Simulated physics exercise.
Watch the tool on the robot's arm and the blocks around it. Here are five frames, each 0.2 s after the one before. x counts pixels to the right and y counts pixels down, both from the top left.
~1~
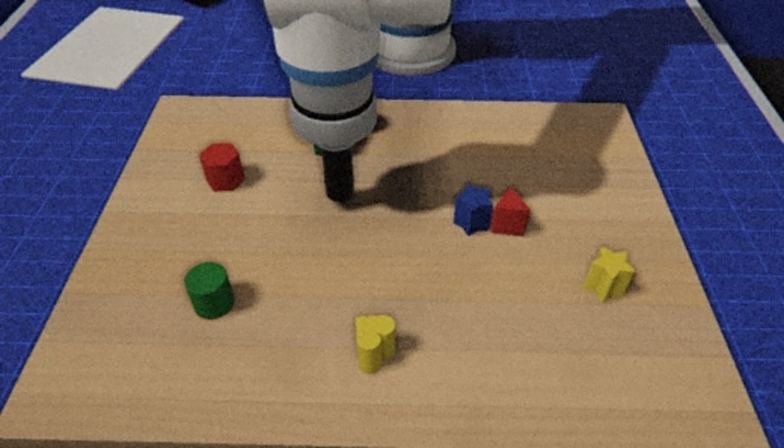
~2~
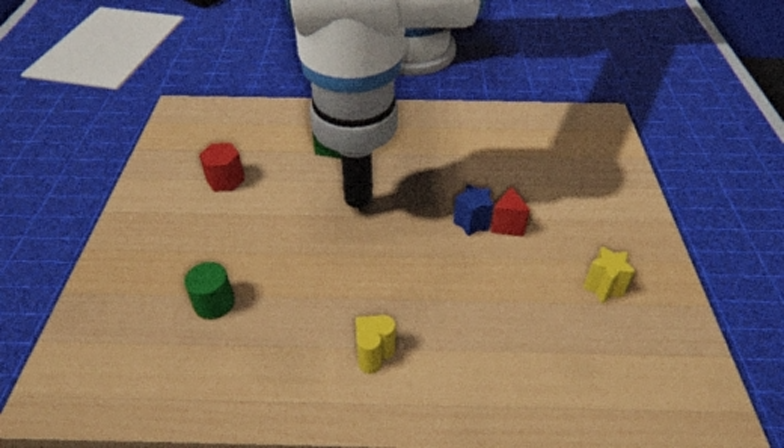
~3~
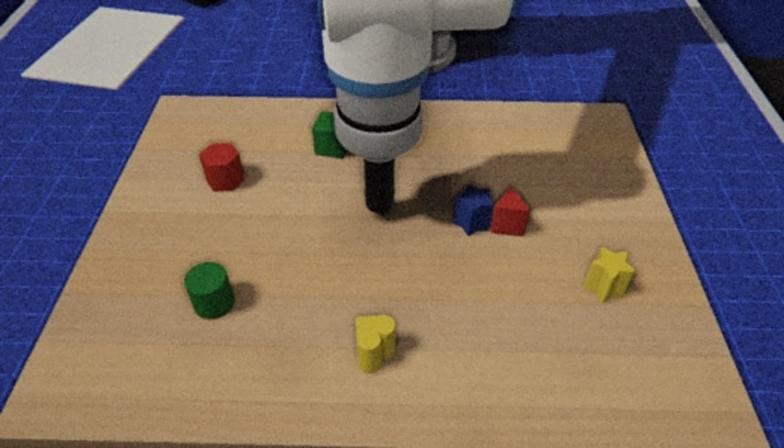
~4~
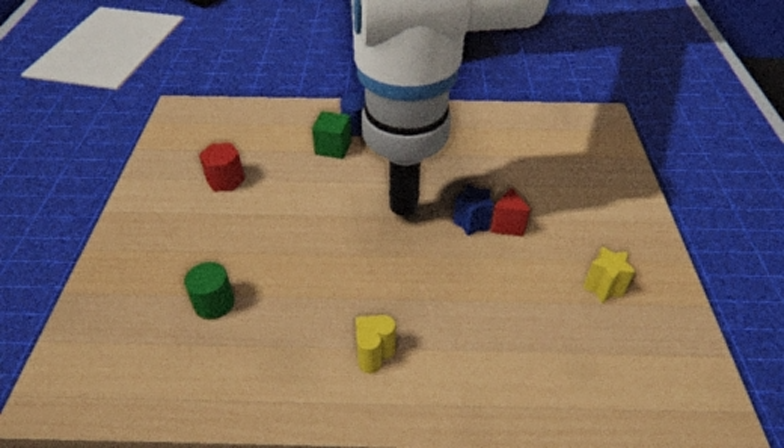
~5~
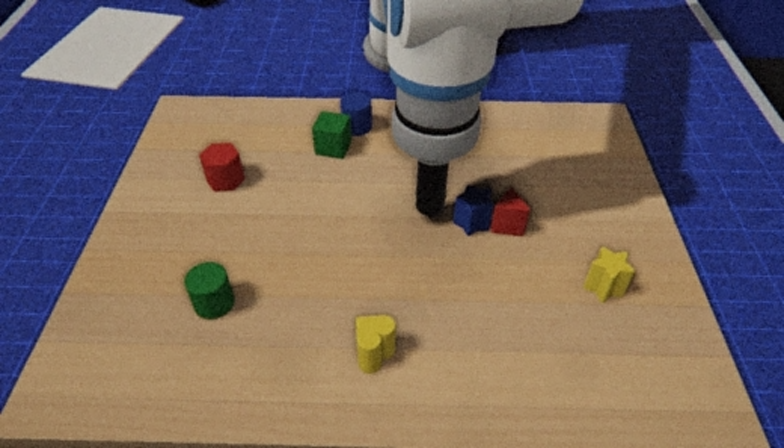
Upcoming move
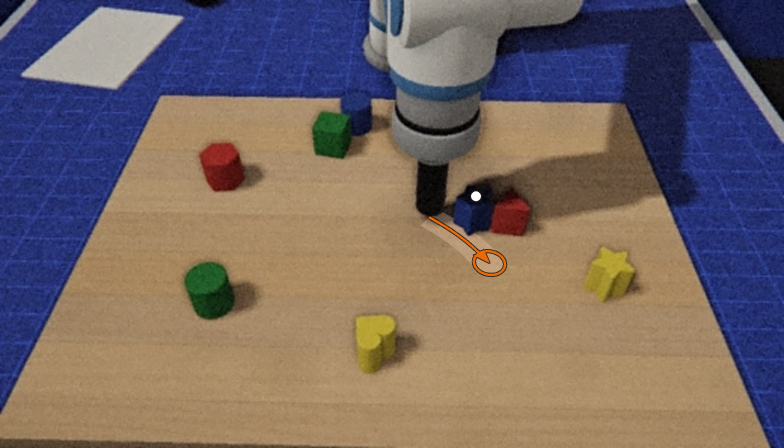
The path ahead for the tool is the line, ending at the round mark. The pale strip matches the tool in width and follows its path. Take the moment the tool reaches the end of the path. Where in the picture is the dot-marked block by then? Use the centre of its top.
The dot-marked block ends near (497, 206).
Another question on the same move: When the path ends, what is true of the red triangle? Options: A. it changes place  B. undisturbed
My answer is option A.
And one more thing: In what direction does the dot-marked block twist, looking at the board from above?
It ends up turned anticlockwise.
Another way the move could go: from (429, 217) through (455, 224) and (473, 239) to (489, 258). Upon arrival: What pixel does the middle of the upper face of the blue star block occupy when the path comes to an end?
Its top middle: (514, 216).
The line goes from (429, 217) via (451, 230) and (471, 245), ending at (489, 263); the dot is on the blue star block.
The first path, step by step. Halfway along, tool at (463, 228); blue star block at (494, 201), turned 45° anticlockwise; red triangle at (524, 201), turned 20° anticlockwise.
At the end, tool at (491, 253); blue star block at (497, 206), turned 85° anticlockwise; red triangle at (527, 200), turned 20° anticlockwise.
